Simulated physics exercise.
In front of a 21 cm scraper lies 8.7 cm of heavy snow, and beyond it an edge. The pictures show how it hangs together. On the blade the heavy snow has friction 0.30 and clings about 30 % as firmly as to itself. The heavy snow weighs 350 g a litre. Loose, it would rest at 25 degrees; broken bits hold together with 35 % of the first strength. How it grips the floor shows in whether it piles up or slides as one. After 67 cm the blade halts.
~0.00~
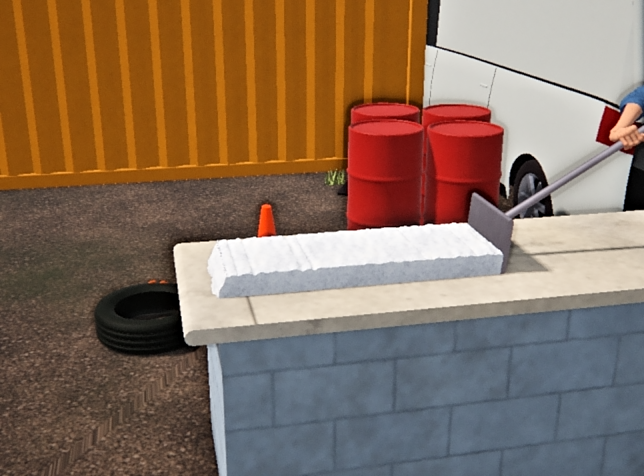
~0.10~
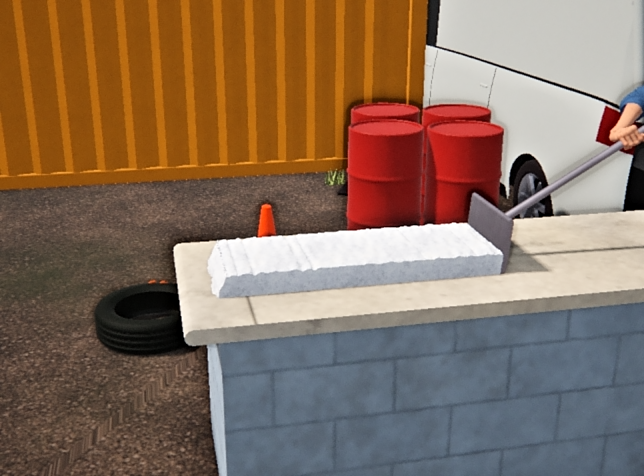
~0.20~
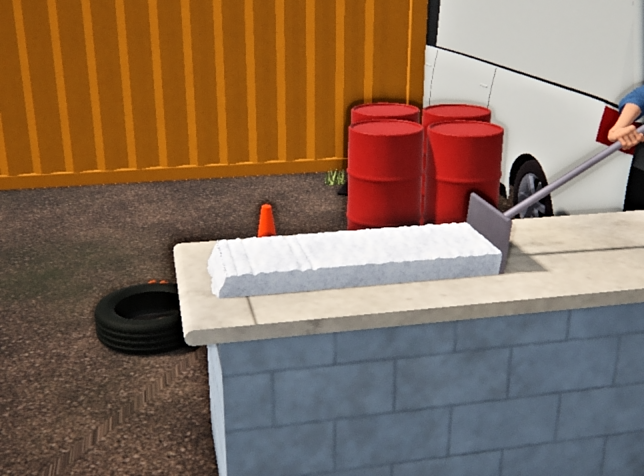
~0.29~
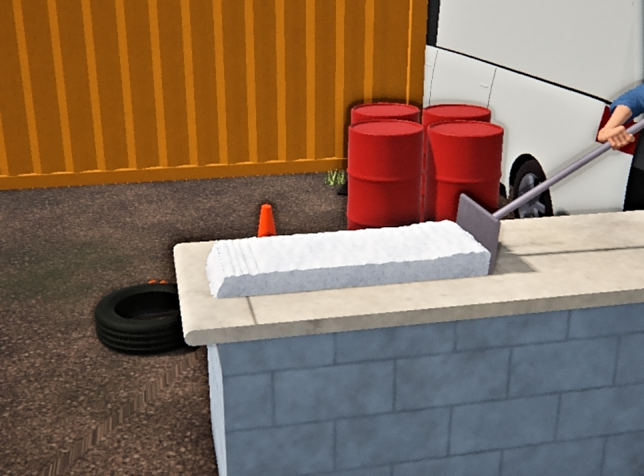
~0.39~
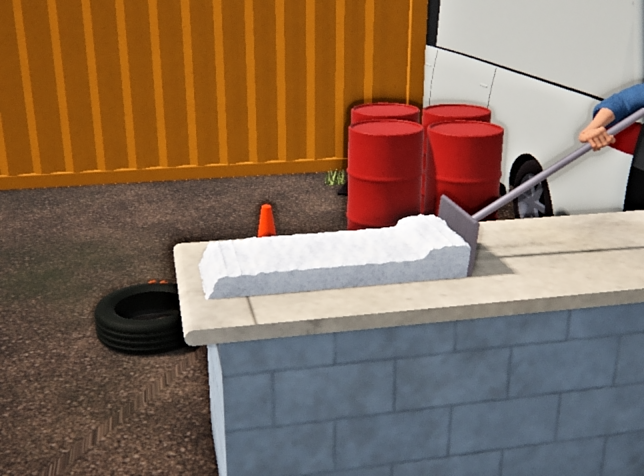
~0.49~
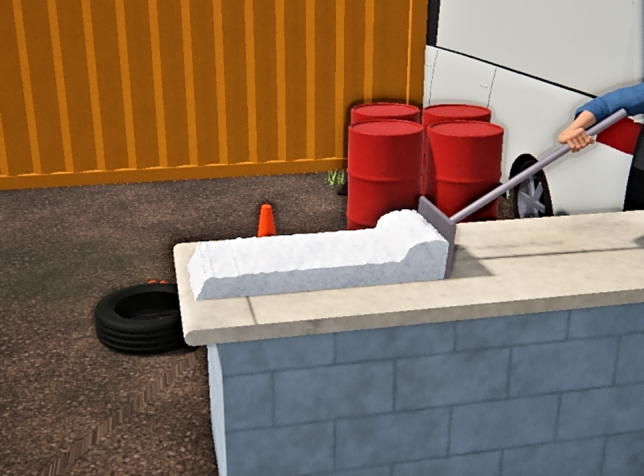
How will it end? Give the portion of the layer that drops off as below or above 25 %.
It comes out above 25 %.
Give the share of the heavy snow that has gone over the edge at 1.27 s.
About 35 %.
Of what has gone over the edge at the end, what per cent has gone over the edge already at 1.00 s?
About 40 %.
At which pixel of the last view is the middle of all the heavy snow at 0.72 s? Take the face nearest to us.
At about (285, 280).
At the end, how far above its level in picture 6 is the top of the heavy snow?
Roughly 0.5 cm.
After 0.72 s, 0 % has gone over the edge.
After 1.00 s, 13 % has gone over the edge.
After 1.27 s, 36 % has gone over the edge.
After 1.55 s, 36 % has gone over the edge.
After 2.06 s, 36 % has gone over the edge.
